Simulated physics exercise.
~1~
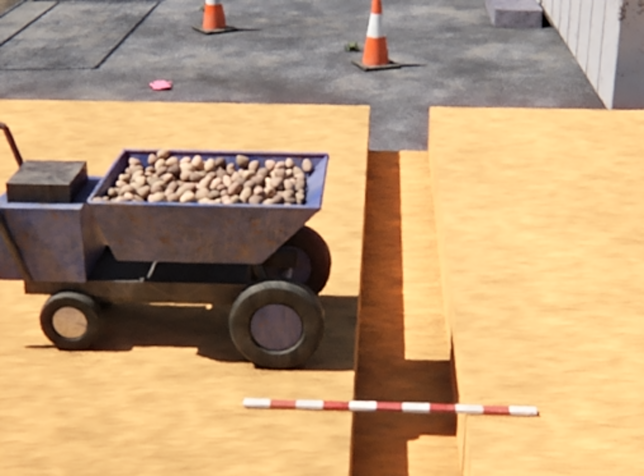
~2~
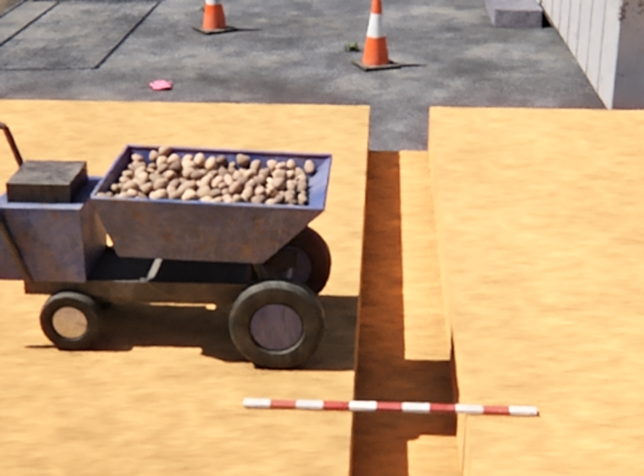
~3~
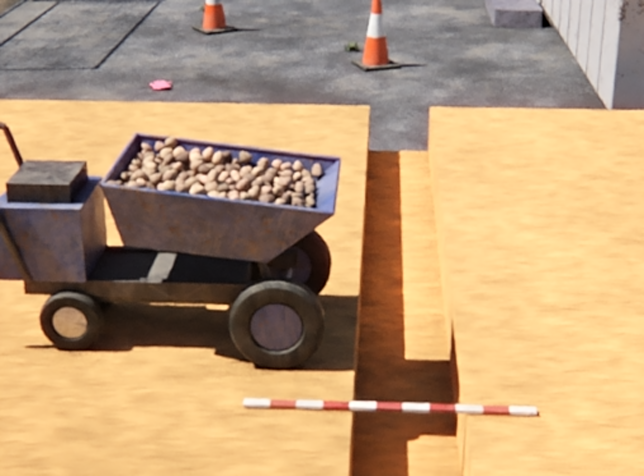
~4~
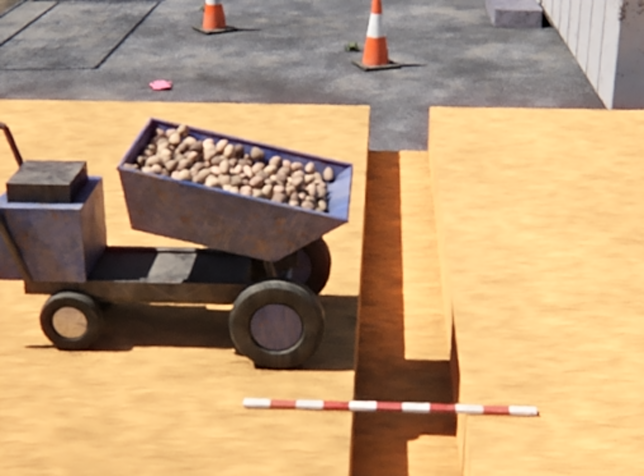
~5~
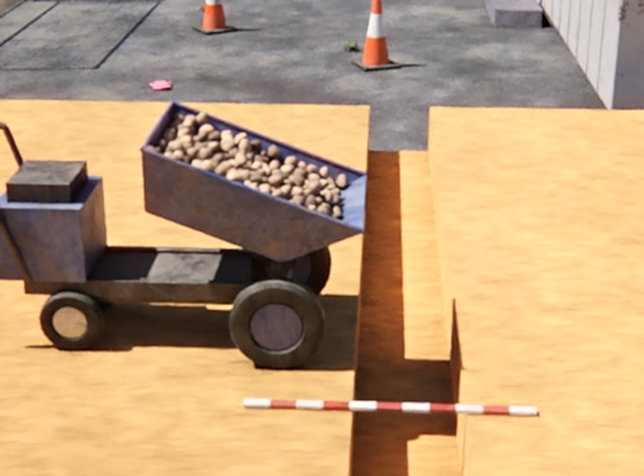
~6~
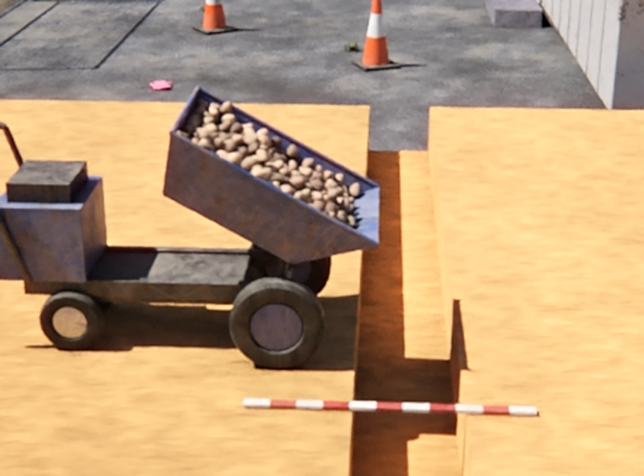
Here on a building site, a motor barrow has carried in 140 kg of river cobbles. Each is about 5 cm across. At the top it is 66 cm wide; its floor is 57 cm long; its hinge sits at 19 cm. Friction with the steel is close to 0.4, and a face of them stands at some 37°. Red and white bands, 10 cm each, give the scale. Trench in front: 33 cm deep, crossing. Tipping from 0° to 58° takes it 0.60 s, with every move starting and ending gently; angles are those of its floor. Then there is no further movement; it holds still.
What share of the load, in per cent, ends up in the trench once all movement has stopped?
About 45 per cent.
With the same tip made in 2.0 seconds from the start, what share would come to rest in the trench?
Close to 65 percent, then.
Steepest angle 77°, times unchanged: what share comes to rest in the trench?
I'd guess some 40 in a hundred.
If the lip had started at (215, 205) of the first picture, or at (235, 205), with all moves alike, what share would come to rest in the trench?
Roughly 75 in a hundred, then 85 in a hundred.
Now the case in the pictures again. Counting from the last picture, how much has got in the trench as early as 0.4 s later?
10 per cent or so by then.
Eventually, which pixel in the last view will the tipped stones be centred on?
The middle should be near (470, 334).
Then, 0.1 s after the last picture the floor is at 49°, 100 % in the skip; the foremost stones are at (383, 247).
Then, 0.4 s after the last picture the floor is at 58°, 87 % in the skip, 12 % in the trench, 1 % past the trench; the foremost stones are at (469, 326).
Then, 0.7 s after the last picture the floor is at 58°, 37 % in the skip, 17 % in the trench, 46 % past the trench; the foremost stones are at (624, 339).
Then, 2.7 s after the last picture the floor is at 58°, 8 % in the skip, 45 % in the trench, 48 % past the trench; the foremost stones are past the picture's edge.
